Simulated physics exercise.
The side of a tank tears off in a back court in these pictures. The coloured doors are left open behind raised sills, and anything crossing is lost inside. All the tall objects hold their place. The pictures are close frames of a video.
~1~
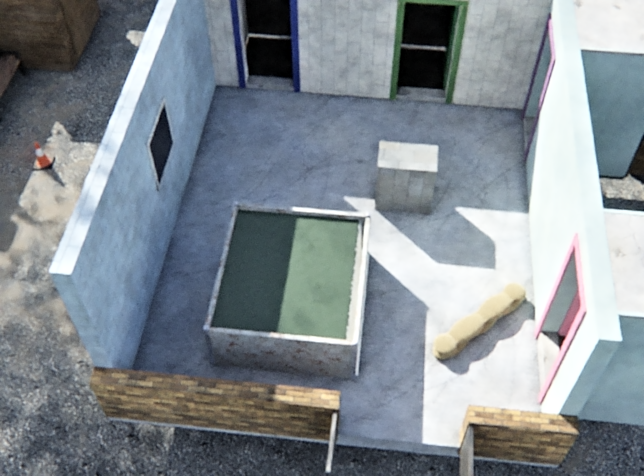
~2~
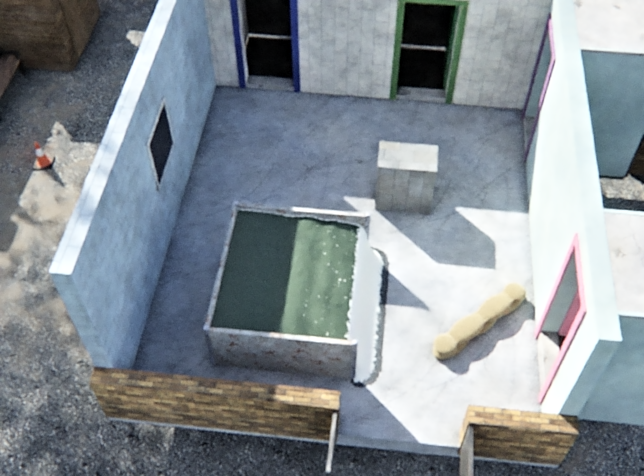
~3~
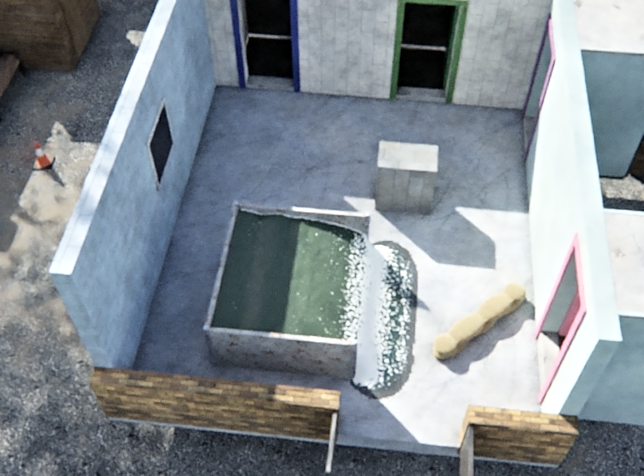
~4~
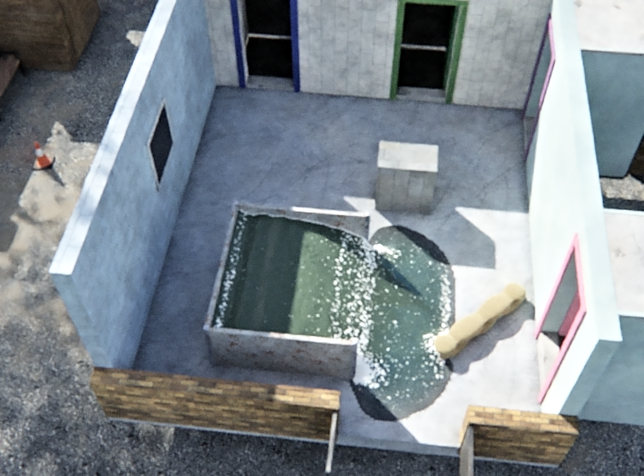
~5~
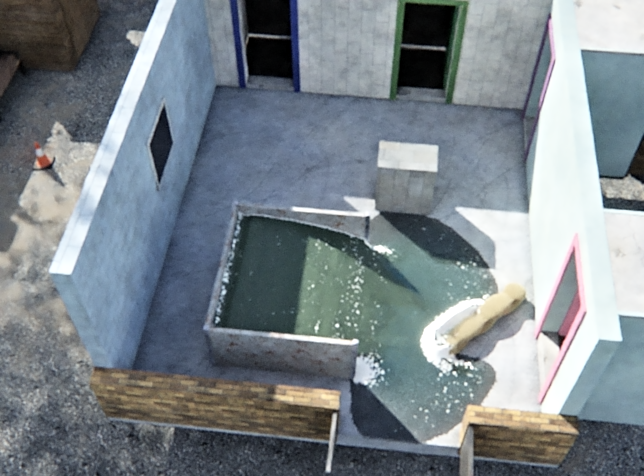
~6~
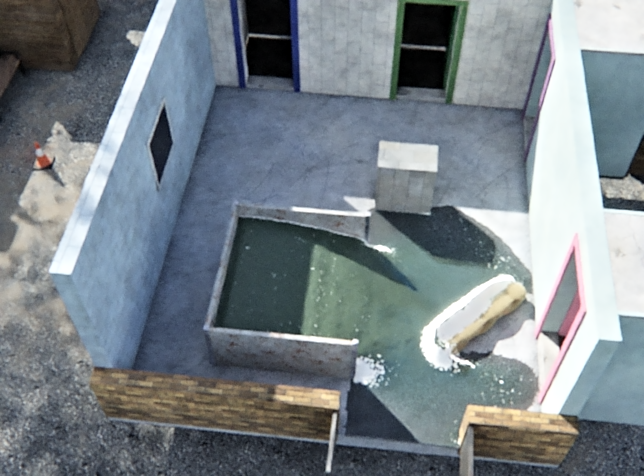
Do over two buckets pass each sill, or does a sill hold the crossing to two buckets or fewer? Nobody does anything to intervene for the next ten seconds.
Outcome: Pink door: More than two buckets; blue door: No more than two buckets; purple door: More than two buckets; green door: More than two buckets.
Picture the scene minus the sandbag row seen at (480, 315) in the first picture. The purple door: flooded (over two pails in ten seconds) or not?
Without it, I'd expect the purple to cross the threshold.
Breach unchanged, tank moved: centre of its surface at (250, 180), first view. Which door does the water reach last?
That would be the blue one.
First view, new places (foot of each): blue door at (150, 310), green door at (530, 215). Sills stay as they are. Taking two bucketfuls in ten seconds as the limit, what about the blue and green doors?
My reading: The blue door lets less in, the green door lets more in.
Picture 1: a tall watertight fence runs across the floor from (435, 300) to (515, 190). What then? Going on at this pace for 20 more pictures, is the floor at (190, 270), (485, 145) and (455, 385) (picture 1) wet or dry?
Results in sequence: Bone-dry / swamped / swamped.
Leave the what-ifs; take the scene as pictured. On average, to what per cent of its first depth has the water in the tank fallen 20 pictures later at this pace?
My reading is roughly 14 in a hundred.
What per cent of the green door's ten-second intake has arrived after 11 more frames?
By my reckoning, 0 percent.
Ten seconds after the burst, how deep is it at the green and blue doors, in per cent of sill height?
Roughly 50 and 80 %.
A moment on, water covers 30 % of the floor; the pink door wet at the sill, nothing in, the blue door not reached, the purple door not reached, the green door not reached.
Next, water covers 40 % of the floor; the pink door over two buckets in, the blue door not reached, the purple door wet at the sill, nothing in, the green door not reached.
Then, water covers 55 % of the floor; the pink door over two buckets in, the blue door wet at the sill, nothing in, the purple door under two buckets in, the green door under two buckets in.
Later, water covers 90 % of the floor; the pink door over two buckets in, the blue door wet at the sill, nothing in, the purple door far over two buckets in, the green door over two buckets in.
In the end, water covers 95 % of the floor; the pink door over two buckets in, the blue door under two buckets in, the purple door far over two buckets in, the green door over two buckets in.
